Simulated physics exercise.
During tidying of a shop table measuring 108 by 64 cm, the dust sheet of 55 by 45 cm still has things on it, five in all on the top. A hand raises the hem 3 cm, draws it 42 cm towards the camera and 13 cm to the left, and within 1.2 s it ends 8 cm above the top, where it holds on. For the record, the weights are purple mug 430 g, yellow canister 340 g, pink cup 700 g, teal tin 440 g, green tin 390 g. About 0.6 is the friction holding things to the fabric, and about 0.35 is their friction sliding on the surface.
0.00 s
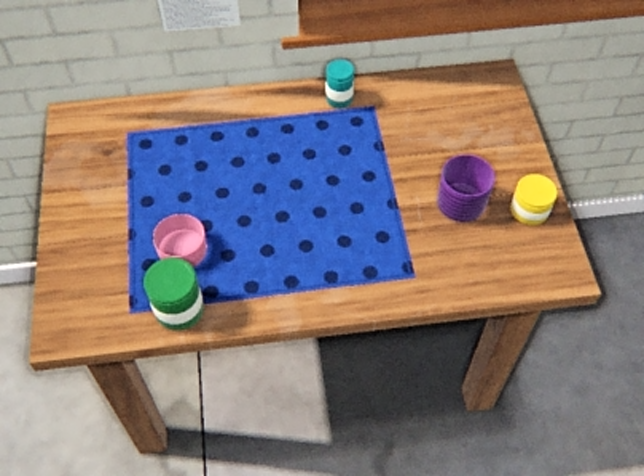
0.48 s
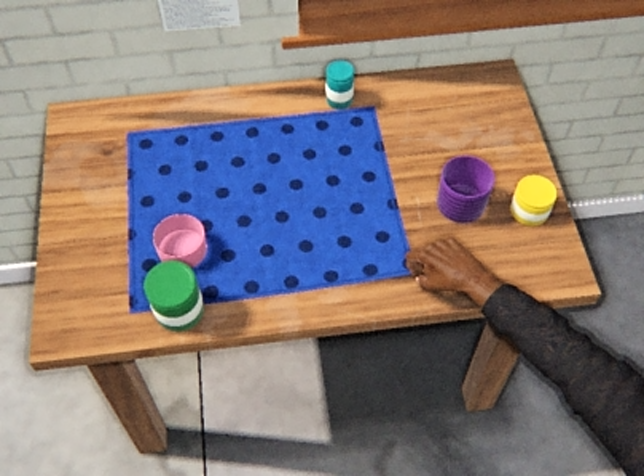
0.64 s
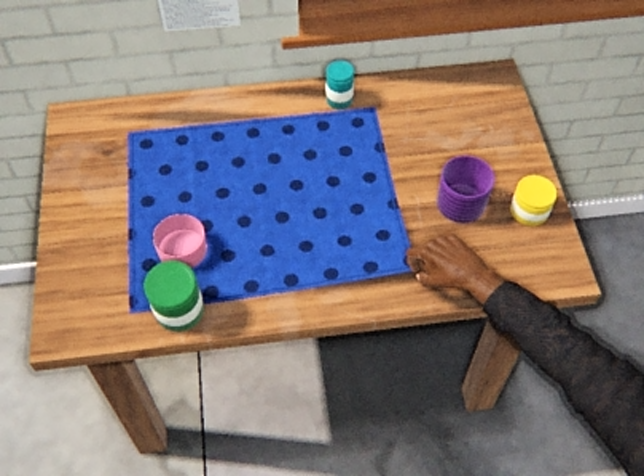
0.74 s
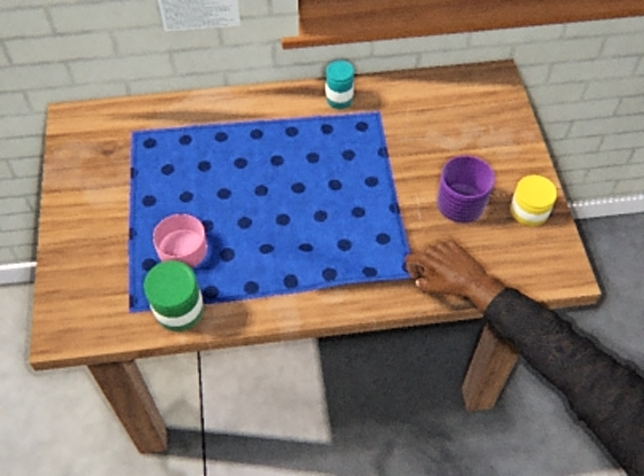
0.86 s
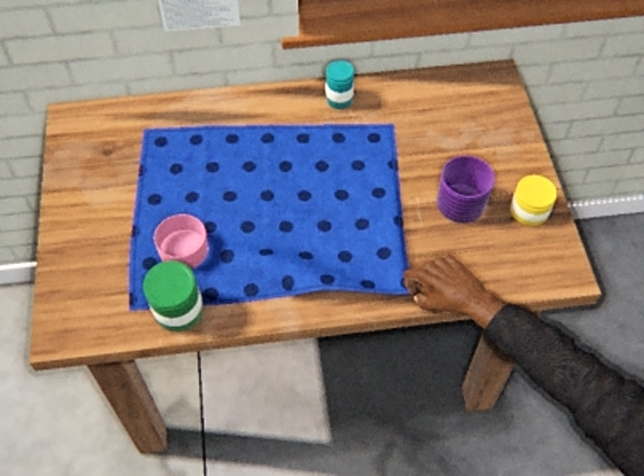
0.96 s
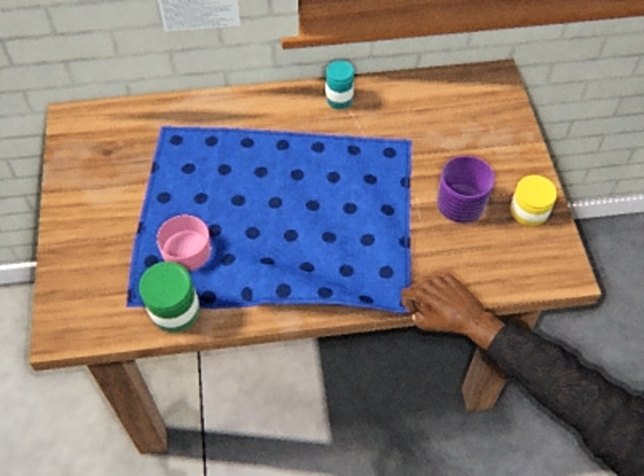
A hand gripping the near right corner of a blue spotted cloth, drawing it slightly towards the camera, cups and tins around.
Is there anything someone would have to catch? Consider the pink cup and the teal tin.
Catch list: Pink cup - leave it; teal tin - leave it.
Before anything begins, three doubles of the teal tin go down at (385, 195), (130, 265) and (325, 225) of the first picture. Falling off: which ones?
Going through the three spots as listed: Ends up off the top, holds its spot and ends up off the top.
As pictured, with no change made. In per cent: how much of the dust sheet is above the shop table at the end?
Around 45 percent.
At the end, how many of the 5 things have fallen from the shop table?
That gives 0.
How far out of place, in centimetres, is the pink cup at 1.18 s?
Shift of the pink cup: Around 4 centimetres.
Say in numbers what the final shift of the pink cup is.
Pink cup: Roughly 20 cm.
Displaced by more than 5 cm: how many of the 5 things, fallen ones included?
I make it 2.
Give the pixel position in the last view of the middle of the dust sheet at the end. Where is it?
It sits near (349, 332) in pixels.
After 1.2 s, 90 % of the dust sheet is still over the top; pink cup 3 cm off its start, green tin 3 cm off its start.
After 1.4 s, 75 % of the dust sheet is still over the top; pink cup 11 cm off its start, green tin 3 cm off its start.
After 1.6 s, 55 % of the dust sheet is still over the top; pink cup 16 cm off its start at (242, 281), green tin 4 cm off its start at (168, 300).
After 1.8 s, 45 % of the dust sheet is still over the top; pink cup 20 cm off its start, green tin 5 cm off its start.
After 3.4 s, 45 % of the dust sheet is still over the top; pink cup 20 cm off its start at (252, 294), teal tin 0 cm off its start at (340, 70), green tin 5 cm off its start at (170, 305).
